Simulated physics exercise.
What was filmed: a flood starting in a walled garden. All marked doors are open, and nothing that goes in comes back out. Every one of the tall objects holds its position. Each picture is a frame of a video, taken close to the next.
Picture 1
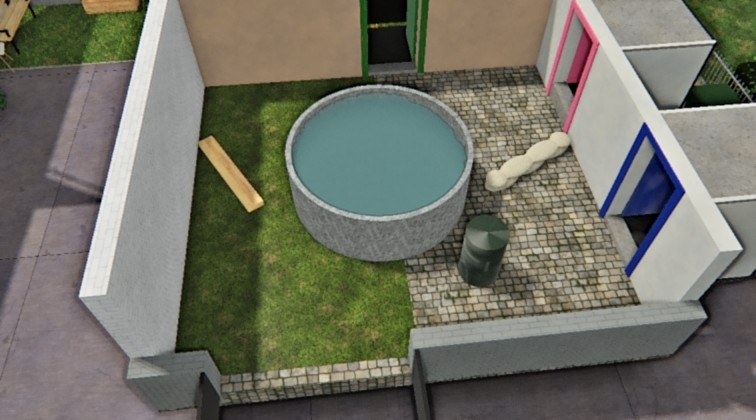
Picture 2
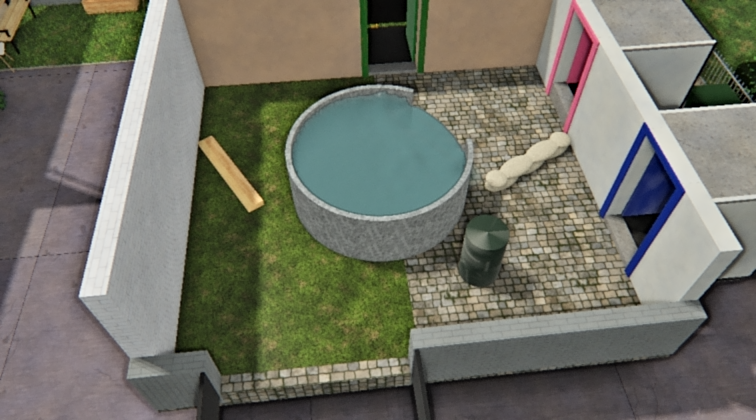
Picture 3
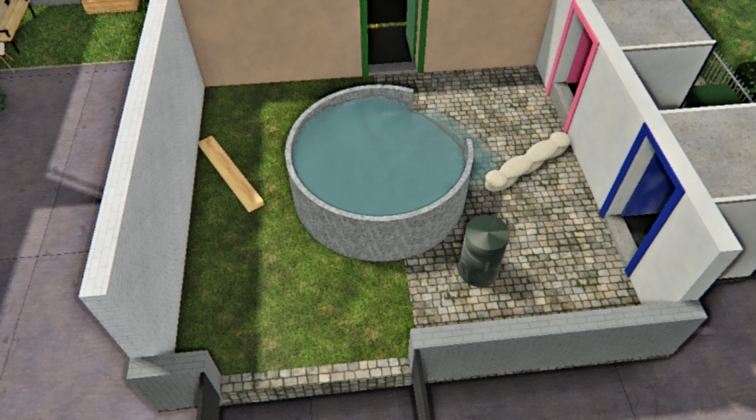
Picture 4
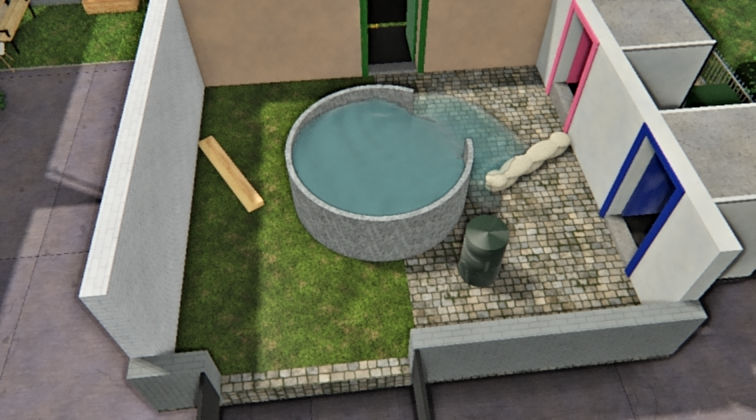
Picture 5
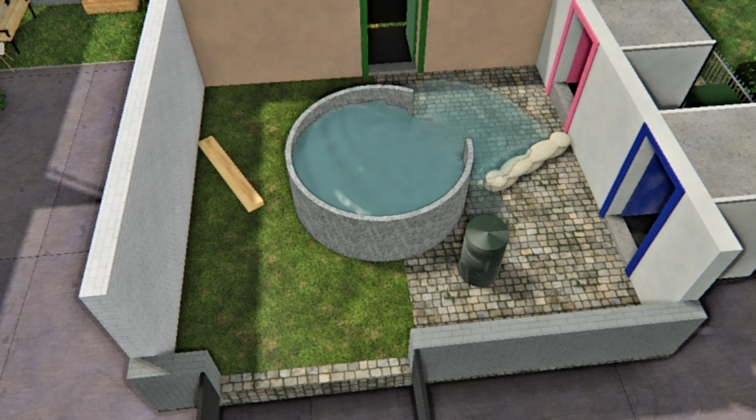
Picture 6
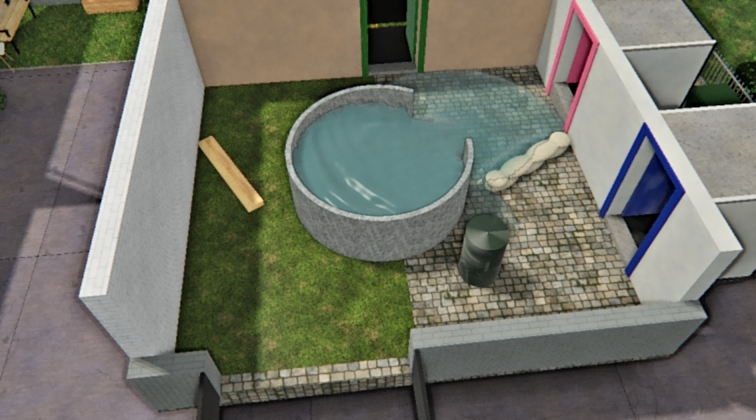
Water sits still in a round stone tank inside a walled garden, until a gap opens in the tank's right rim. It pours out onto the cobbles, then fans out to the right past the lumpy pale sandbag-like barrier's far side, spreading toward the pink doorway while ripples cross the tank.
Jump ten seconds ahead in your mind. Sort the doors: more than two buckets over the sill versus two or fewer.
Sorted by door: Green door - more than two; blue door - two or fewer; pink door - more than two.
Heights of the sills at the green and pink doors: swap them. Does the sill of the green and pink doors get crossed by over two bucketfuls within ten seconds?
First the green door, which falls below the cutoff, then the pink door, which beats the cutoff.
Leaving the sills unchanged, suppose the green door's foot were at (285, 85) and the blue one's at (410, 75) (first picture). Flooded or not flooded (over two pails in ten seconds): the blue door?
Lab note: Blue door exceeds it.
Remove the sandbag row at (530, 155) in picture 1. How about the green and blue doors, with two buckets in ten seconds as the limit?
First the green door clears the line, next the blue door clears the line.
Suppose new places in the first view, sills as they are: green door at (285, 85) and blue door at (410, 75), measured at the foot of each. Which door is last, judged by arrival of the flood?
Looks like the one in green.
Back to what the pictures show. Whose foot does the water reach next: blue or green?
The green one.
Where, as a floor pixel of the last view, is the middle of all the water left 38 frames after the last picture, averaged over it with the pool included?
I'd say near (408, 151).
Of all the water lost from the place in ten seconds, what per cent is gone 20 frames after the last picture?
About 55 per cent.
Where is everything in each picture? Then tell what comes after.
In the first picture, still water in the round tank at (379, 150).
In the second picture, water pours out at (443, 139) and has run to a hidden place.
In the third picture, the front is at a hidden place, out from the gap at (443, 142).
In the fourth picture, water pours out at (443, 144) and has run to (529, 153).
In the fifth picture, water pours out at (443, 144) and has run to (547, 133).
In the sixth picture, water pours out at (443, 144) and has run to (555, 112).
A moment on, water covers 30 % of the floor; the green door under two buckets in, the blue door not reached, the pink door over two buckets in.
Next, water covers 30 % of the floor; the green door under two buckets in, the blue door wet at the sill, nothing in, the pink door far over two buckets in.
Then, water covers 50 % of the floor; the green door over two buckets in, the blue door wet at the sill, nothing in, the pink door far over two buckets in.
Later, water covers 80 % of the floor; the green door far over two buckets in, the blue door wet at the sill, nothing in, the pink door far over two buckets in.
In the end, water covers 95 % of the floor; the green door far over two buckets in, the blue door under two buckets in, the pink door far over two buckets in.
